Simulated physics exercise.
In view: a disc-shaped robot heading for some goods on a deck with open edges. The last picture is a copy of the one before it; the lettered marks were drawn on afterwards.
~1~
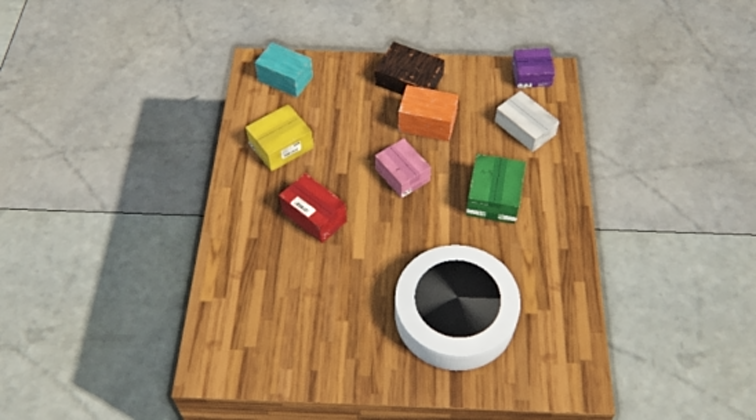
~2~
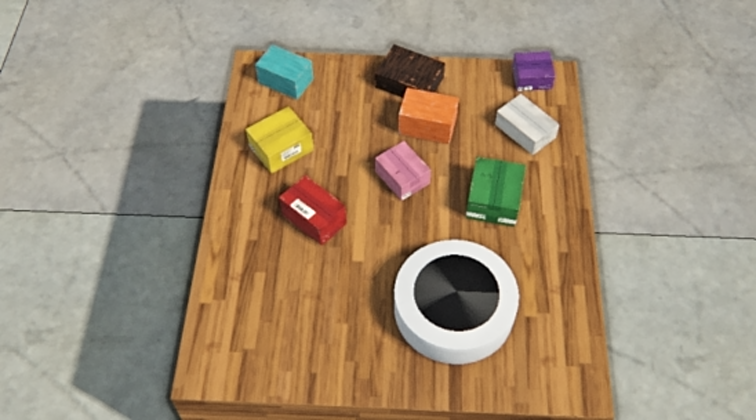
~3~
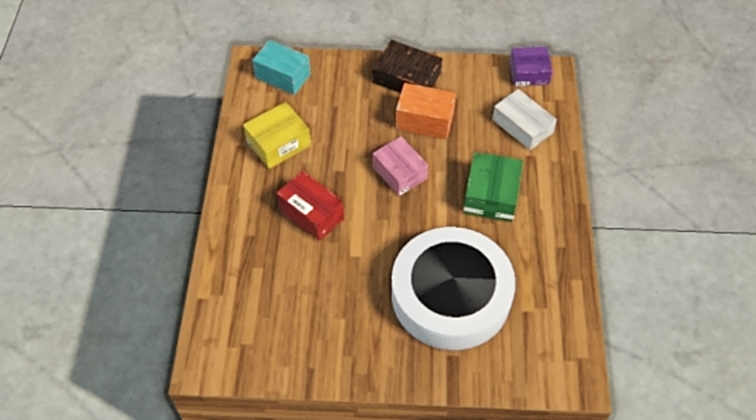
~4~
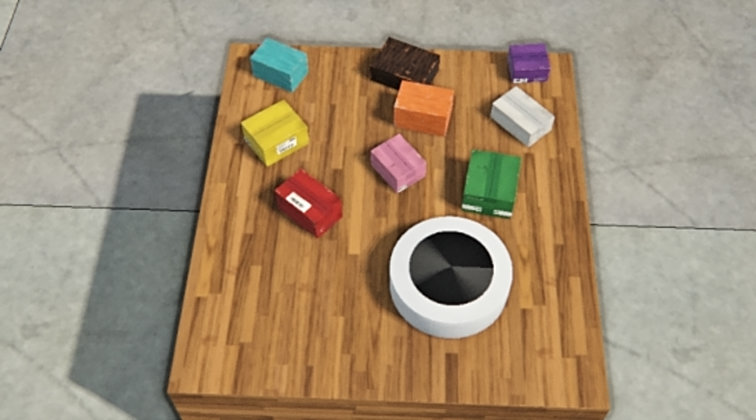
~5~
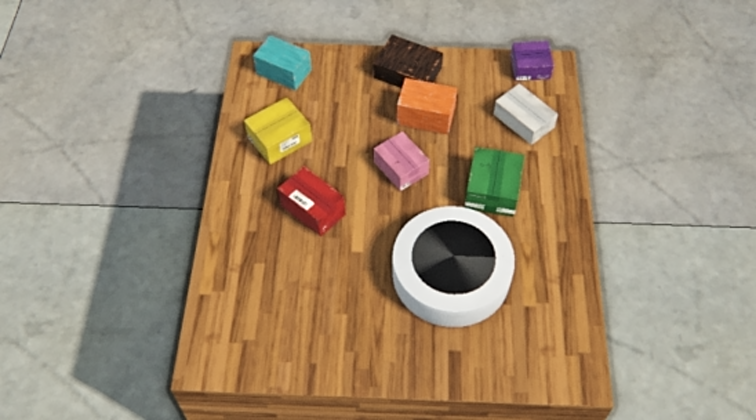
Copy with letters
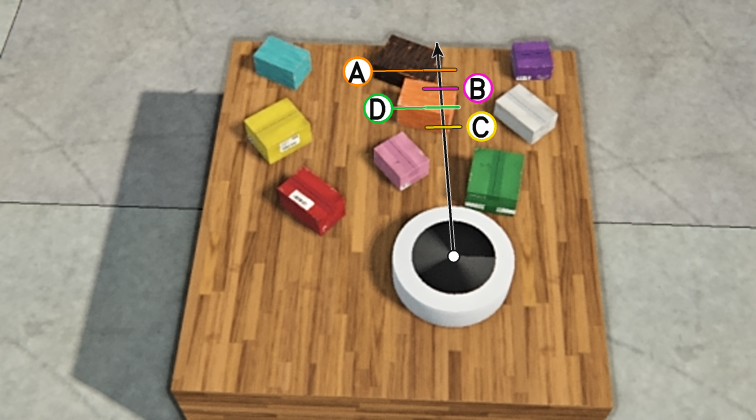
A round white robot with a dark top crept slowly across a wooden deck toward a scattered group of colorful boxes, drawing close to the green one, while all the boxes stayed put.
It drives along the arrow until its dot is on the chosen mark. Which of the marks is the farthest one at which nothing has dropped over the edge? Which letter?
D is the last safe stop.
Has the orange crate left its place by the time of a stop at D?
Yes.
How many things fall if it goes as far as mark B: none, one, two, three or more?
In all, one.
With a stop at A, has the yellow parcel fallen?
By then, no.
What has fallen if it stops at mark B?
The black crate goes over.
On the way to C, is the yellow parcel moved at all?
No.
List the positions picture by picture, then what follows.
Robot (457, 306); pink box (403, 168); black crate (410, 73), in the first picture.
Robot (455, 301); white box (526, 124), in the second picture.
Robot (452, 287); yellow parcel (277, 135), in the third picture.
Robot (450, 276); turquoise crate (280, 65), in the fourth picture.
Robot (453, 265); green parcel (495, 181); pink box (401, 161); black crate (408, 66), in the fifth picture.
On the copy, A at (439, 70); B at (441, 89); C at (444, 127); D at (442, 107); the arrow from (454, 256) to (437, 44); the white dot at (454, 256).
On D. First, robot (448, 208); green parcel (506, 161); purple box (531, 61).
Then, robot (444, 154); white box (535, 104); green parcel (522, 138).
Finally, robot (441, 118); black crate (392, 42); orange crate (418, 67); nothing has fallen.
By contrast, A drops the black crate and orange crate; B drops the black crate; C is safe but short.
